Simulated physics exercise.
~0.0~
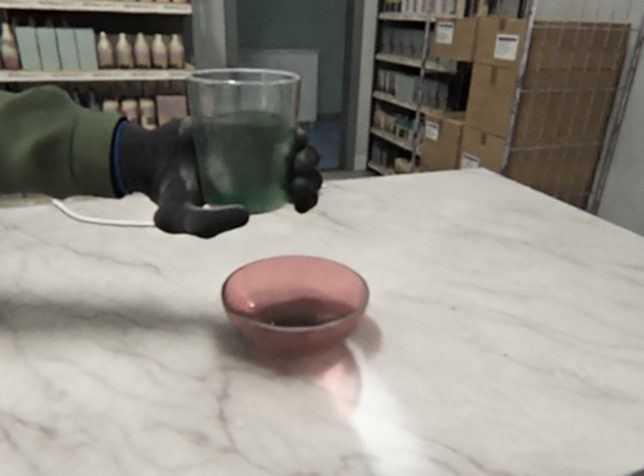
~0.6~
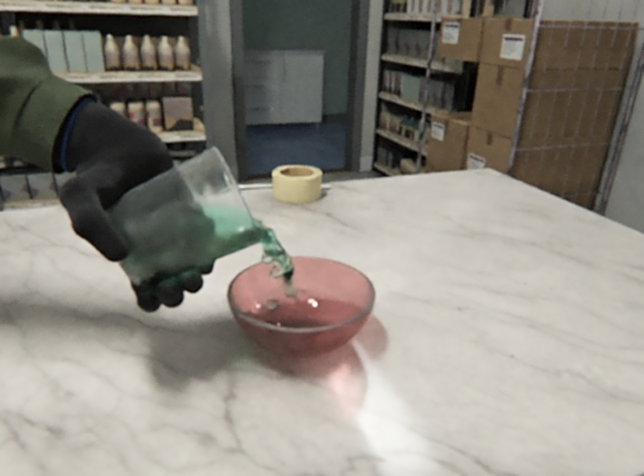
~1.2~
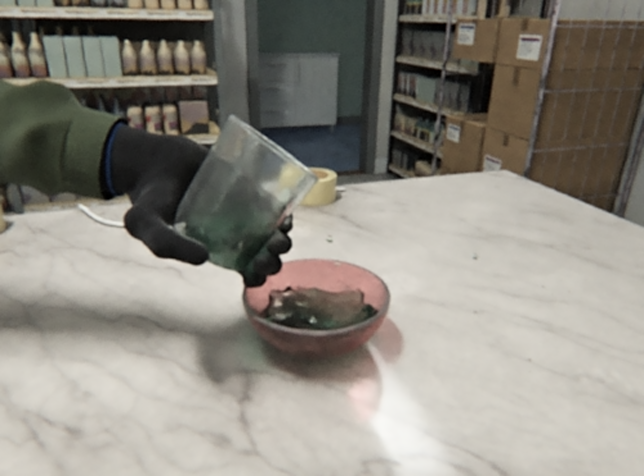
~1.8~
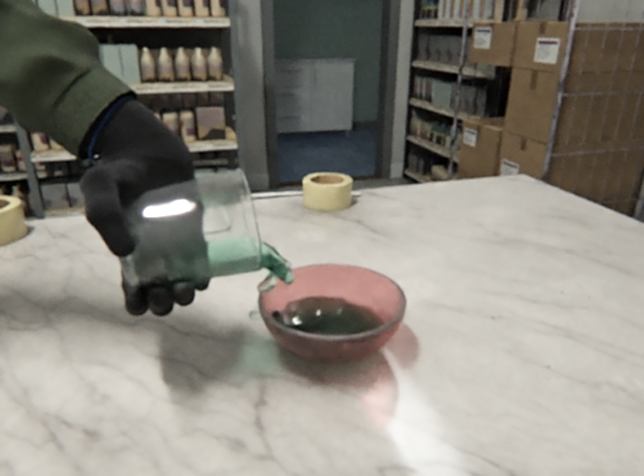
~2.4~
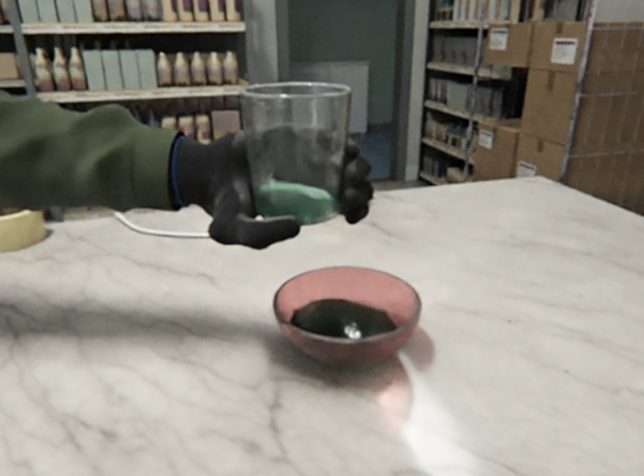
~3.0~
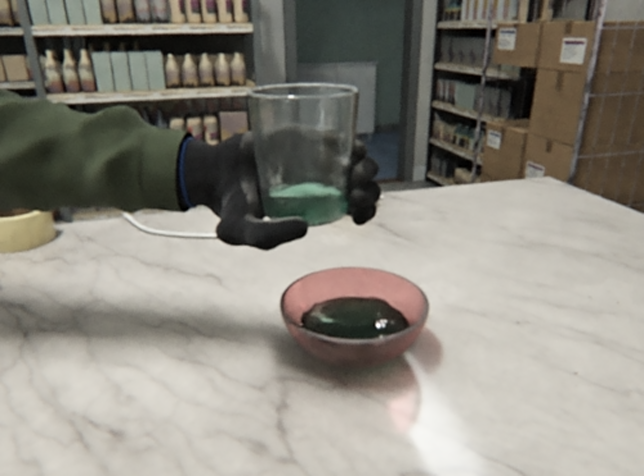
In a storeroom with stocked shelves and stacked cardboard boxes behind, a pale marble-patterned worktop is seen from slightly above. A black-gloved hand in a green sleeve holds a clear tumbler of green liquid to the upper left of an empty, see-through pink bowl. The hand tips the tumbler steeply and pours into the bowl, then eases it partly back. It tilts the glass again, further over, and more liquid runs in as the view drifts slightly left. Finally the tumbler is held upright with a little green liquid left, above the bowl of dark liquid.
